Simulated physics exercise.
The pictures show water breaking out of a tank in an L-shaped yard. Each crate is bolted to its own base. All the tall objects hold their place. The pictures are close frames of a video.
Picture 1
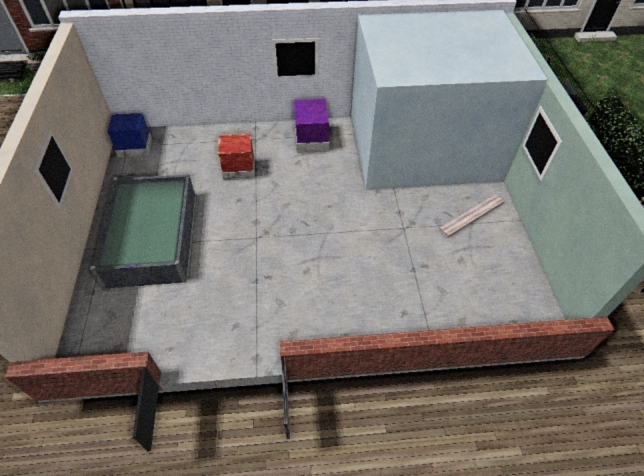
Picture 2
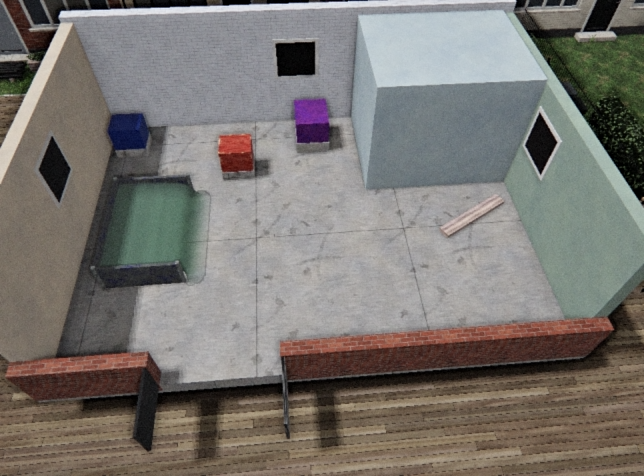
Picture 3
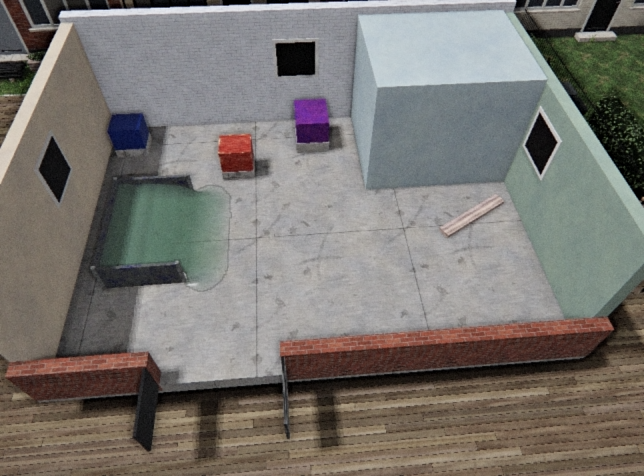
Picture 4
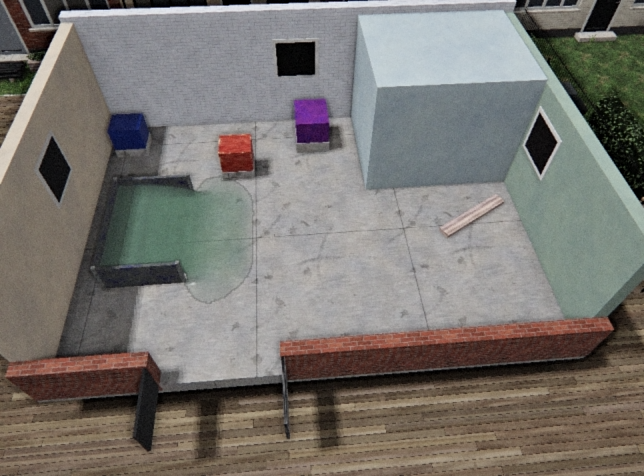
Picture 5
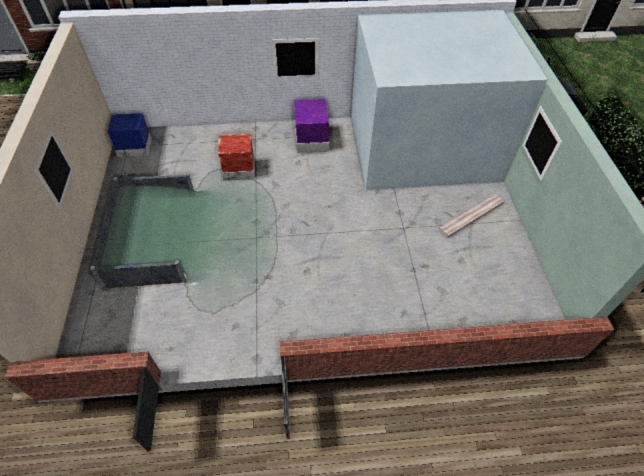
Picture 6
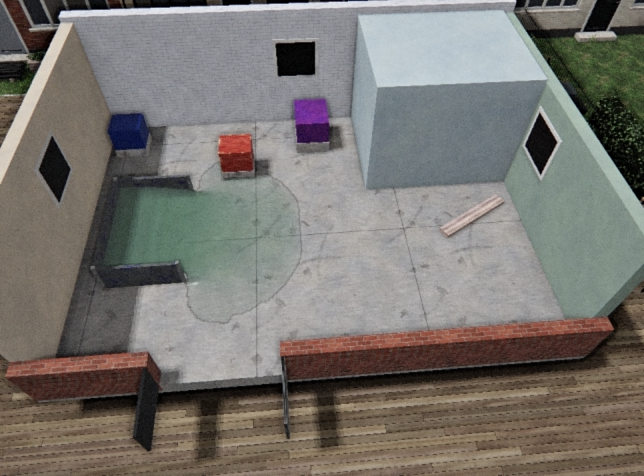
To begin with, greenish water sits still in a dark-walled tank at the left of a walled yard, near blue, red and purple boxes. The tank's right side opens and water pours out, spreading rightward across the grey floor in a widening, rounded sheet while the boxes stay put.
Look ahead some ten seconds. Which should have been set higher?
The purple crate keeps dry; the blue crate keeps dry; the red crate keeps dry.
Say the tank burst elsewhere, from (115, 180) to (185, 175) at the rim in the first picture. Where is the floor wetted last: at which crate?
That is the one in purple.
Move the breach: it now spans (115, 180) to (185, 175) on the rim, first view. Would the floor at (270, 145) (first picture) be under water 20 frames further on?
Verdict: Flooded.
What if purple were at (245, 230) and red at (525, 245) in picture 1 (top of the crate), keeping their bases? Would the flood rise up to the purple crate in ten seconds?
Then: The purple crate ends up wet.
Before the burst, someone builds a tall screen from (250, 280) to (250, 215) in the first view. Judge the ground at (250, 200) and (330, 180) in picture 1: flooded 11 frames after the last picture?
In turn: Under water, awash.
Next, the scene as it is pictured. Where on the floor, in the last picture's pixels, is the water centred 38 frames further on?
I would point to (372, 234).
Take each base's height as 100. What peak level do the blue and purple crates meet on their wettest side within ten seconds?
About 30 and 40 per cent.
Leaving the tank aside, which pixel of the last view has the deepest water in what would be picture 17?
Near (356, 179).
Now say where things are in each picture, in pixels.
The first picture shows still water in the water tank at (145, 221).
In the second picture, the front is at (203, 194), out from the gap at (186, 229).
In the third picture, water pours out at (186, 231) and has run to (215, 189).
In the fourth picture, water pours out at (187, 231) and has run to (232, 184).
In the fifth picture, water pours out at (187, 231) and has run to (248, 180).
In the sixth picture, water pours out at (187, 232) and has run to (290, 197).
A moment on, water covers 30 % of the floor; the purple crate not reached, the blue crate not reached, the red crate water round its plinth.
Next, water covers 50 % of the floor; the purple crate water round its plinth, the blue crate not reached, the red crate water round its plinth.
Then, water covers 65 % of the floor; the purple crate water round its plinth, the blue crate not reached, the red crate water round its plinth.
Later, water covers 75 % of the floor; the purple crate water round its plinth, the blue crate water round its plinth, the red crate water round its plinth.
In the end, water covers 85 % of the floor; the purple crate stayed above the water, the blue crate stayed above the water, the red crate stayed above the water.
